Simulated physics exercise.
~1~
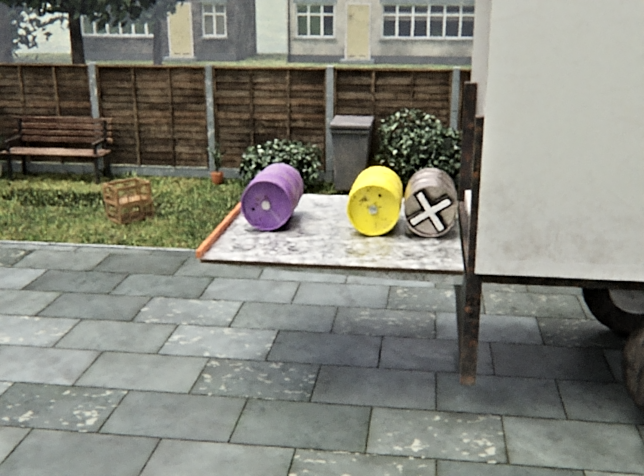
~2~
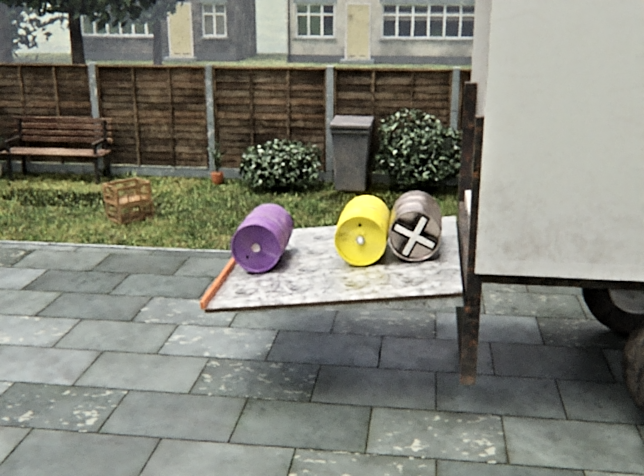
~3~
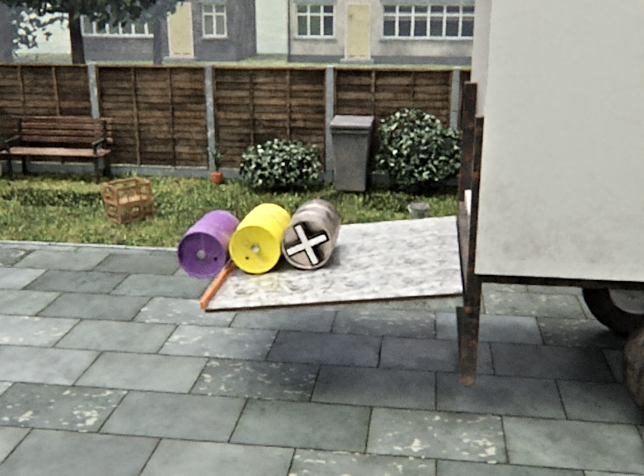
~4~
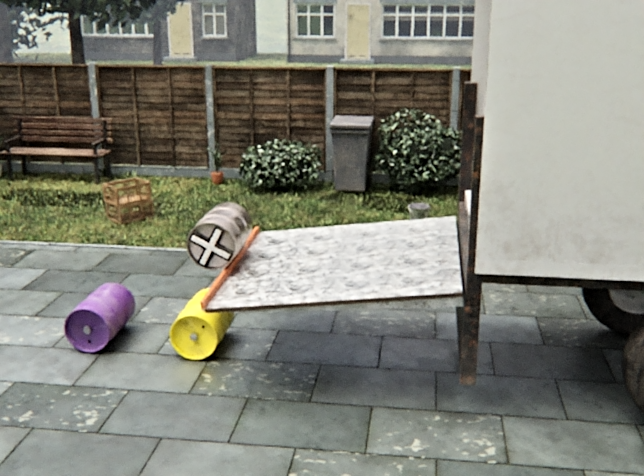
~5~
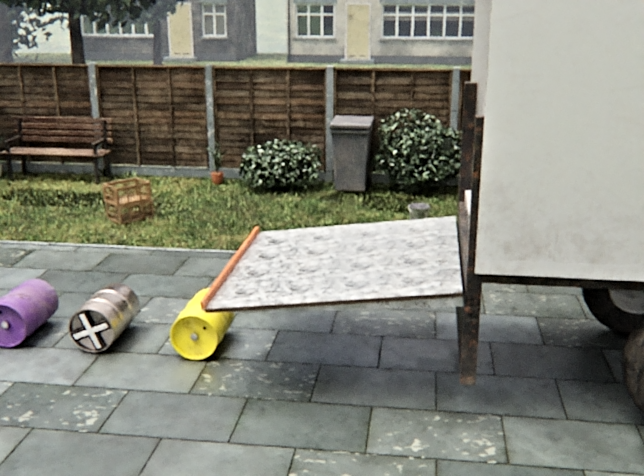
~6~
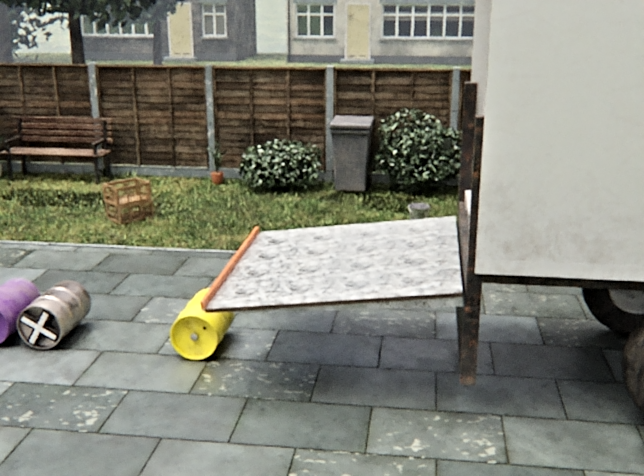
Paved yard beside a lorry, a lift plate tilting and three kegs rolling off, yellow stopping below its edge, two continuing left.
